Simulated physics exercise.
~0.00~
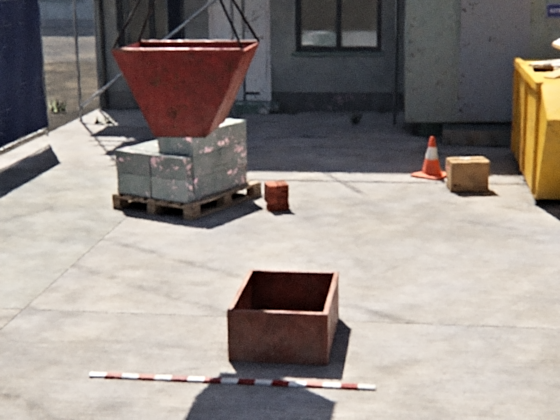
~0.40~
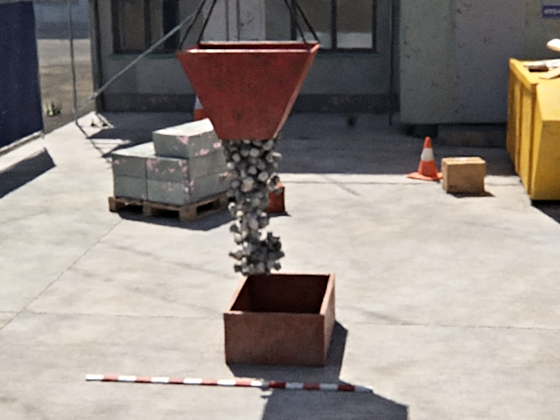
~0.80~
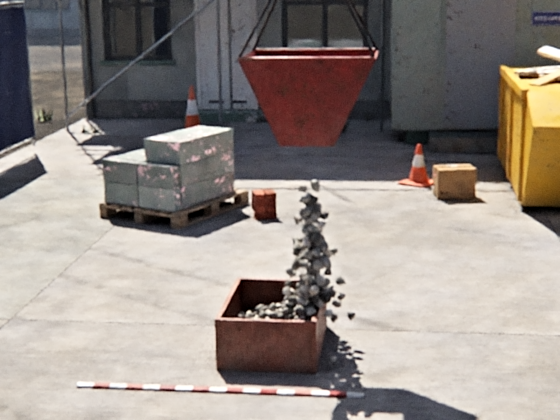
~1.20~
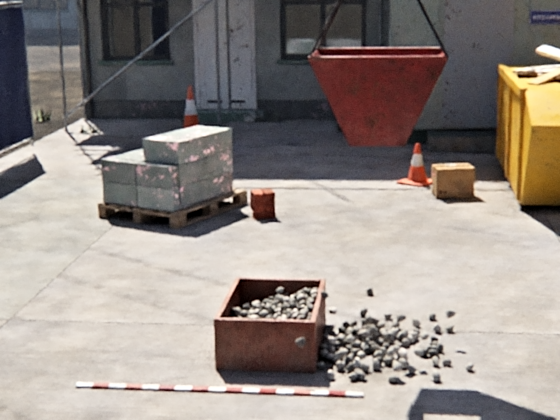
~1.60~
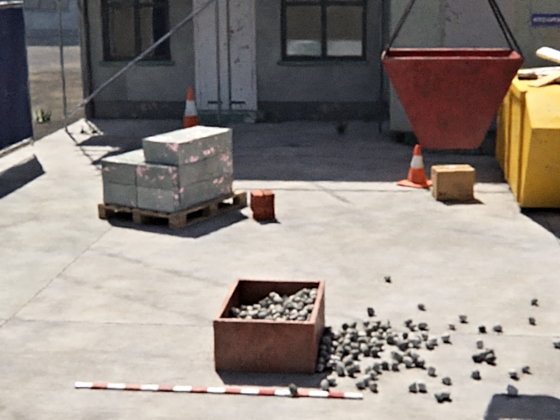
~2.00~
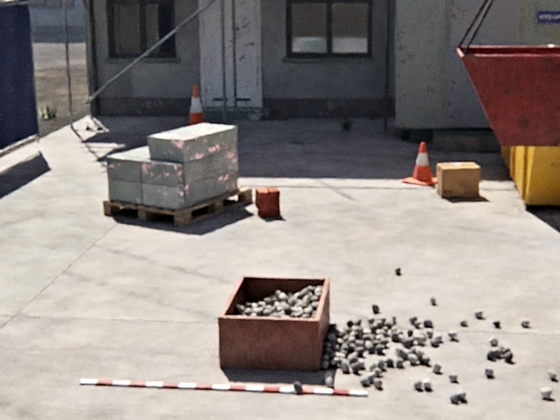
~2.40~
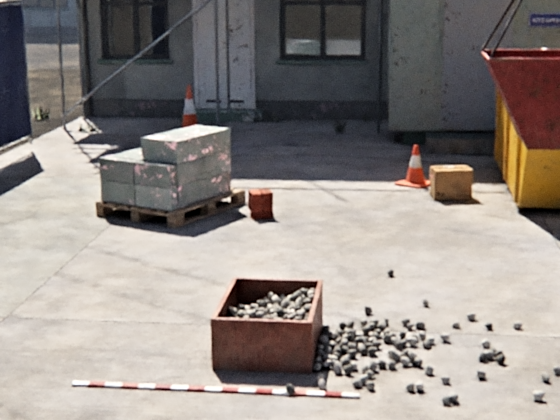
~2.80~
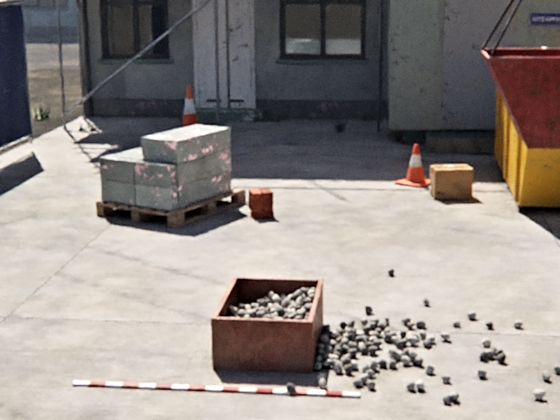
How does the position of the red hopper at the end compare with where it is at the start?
At the start it hangs on the left side of the view, in front of the grey blocks on the pallet. At the end it is at the far right edge, by the yellow container, at about the same height.
